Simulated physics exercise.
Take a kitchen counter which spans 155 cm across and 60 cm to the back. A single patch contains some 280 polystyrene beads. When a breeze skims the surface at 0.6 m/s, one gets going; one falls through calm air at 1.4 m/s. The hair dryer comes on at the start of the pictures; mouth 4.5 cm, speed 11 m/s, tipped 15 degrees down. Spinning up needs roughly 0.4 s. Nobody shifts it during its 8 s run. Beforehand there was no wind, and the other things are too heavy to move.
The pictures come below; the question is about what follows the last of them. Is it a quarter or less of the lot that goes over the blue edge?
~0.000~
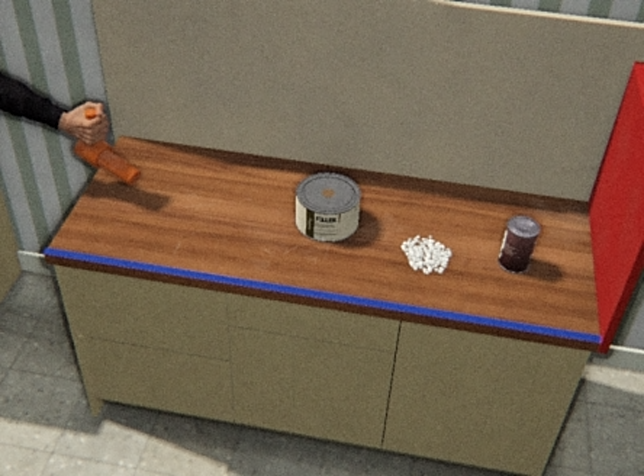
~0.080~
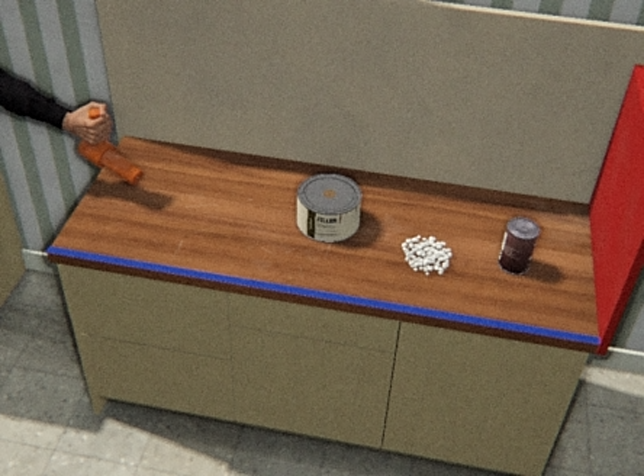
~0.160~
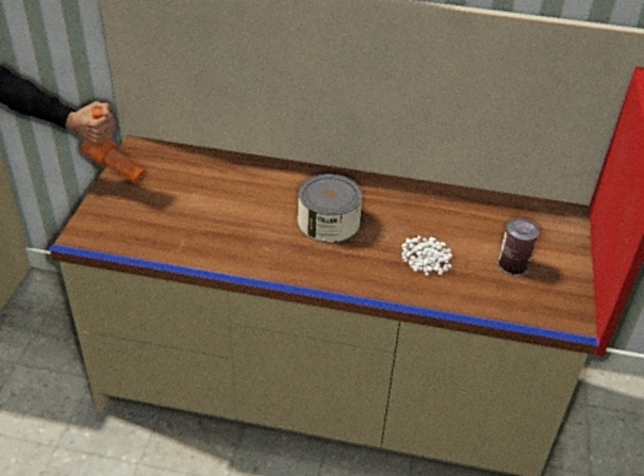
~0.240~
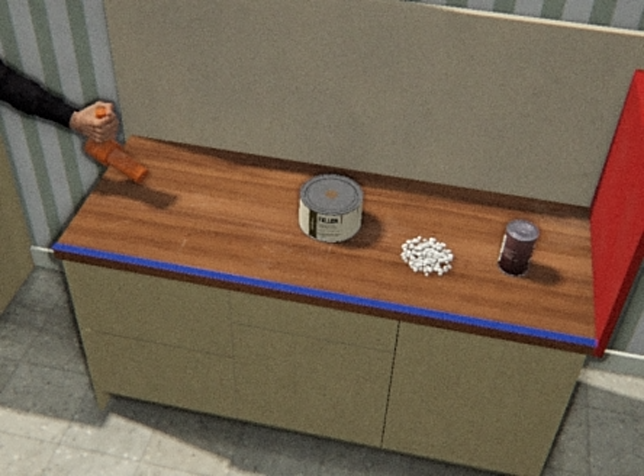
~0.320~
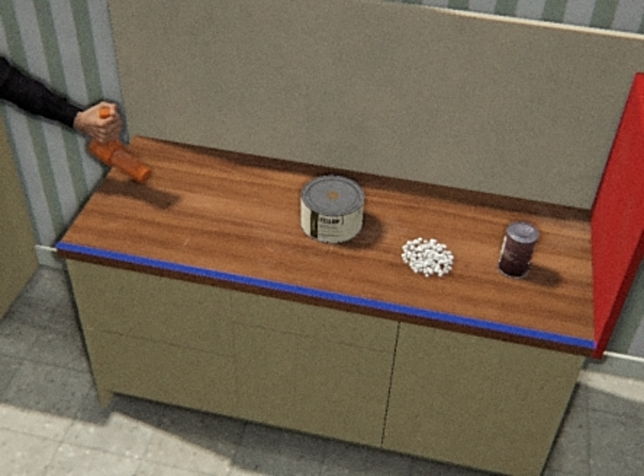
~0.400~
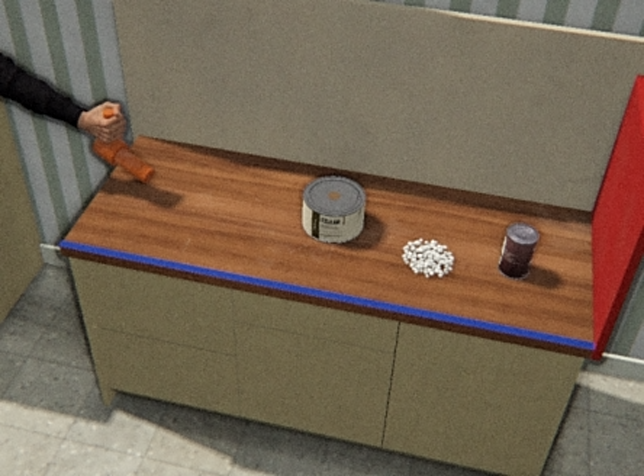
Yes: I reckon that edge claims no more than a quarter of the pile.
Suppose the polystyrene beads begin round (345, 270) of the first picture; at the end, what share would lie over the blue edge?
About 60 %.
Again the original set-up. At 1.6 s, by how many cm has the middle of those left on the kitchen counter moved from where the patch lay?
The centre sits some 45 cm from where it began.
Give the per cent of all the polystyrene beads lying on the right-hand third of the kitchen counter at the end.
About 90 percent.
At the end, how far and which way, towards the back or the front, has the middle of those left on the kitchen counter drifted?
Drift: Rearward direction, about 30 cm.
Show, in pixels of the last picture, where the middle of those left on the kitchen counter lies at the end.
I'd put it around (568, 217).
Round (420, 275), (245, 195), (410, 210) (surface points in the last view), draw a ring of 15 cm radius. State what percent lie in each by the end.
First spot near 0 %, second near 0 %, third near 0 %.
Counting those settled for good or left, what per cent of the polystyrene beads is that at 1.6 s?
My guess would be around 0 %.
After 1.6 s the count stands so, 1 % are over the blue edge; the middle of those still in play is near (589, 255).
After 2.6 s the count stands so, 6 % are over the blue edge; the middle of those still in play is near (572, 228).
After 4.4 s the count stands so, 9 % are over the blue edge; the middle of those still in play is near (572, 218).
After 8.0 s, at the end, 11 % are over the blue edge; the middle of those still in play is near (568, 217).
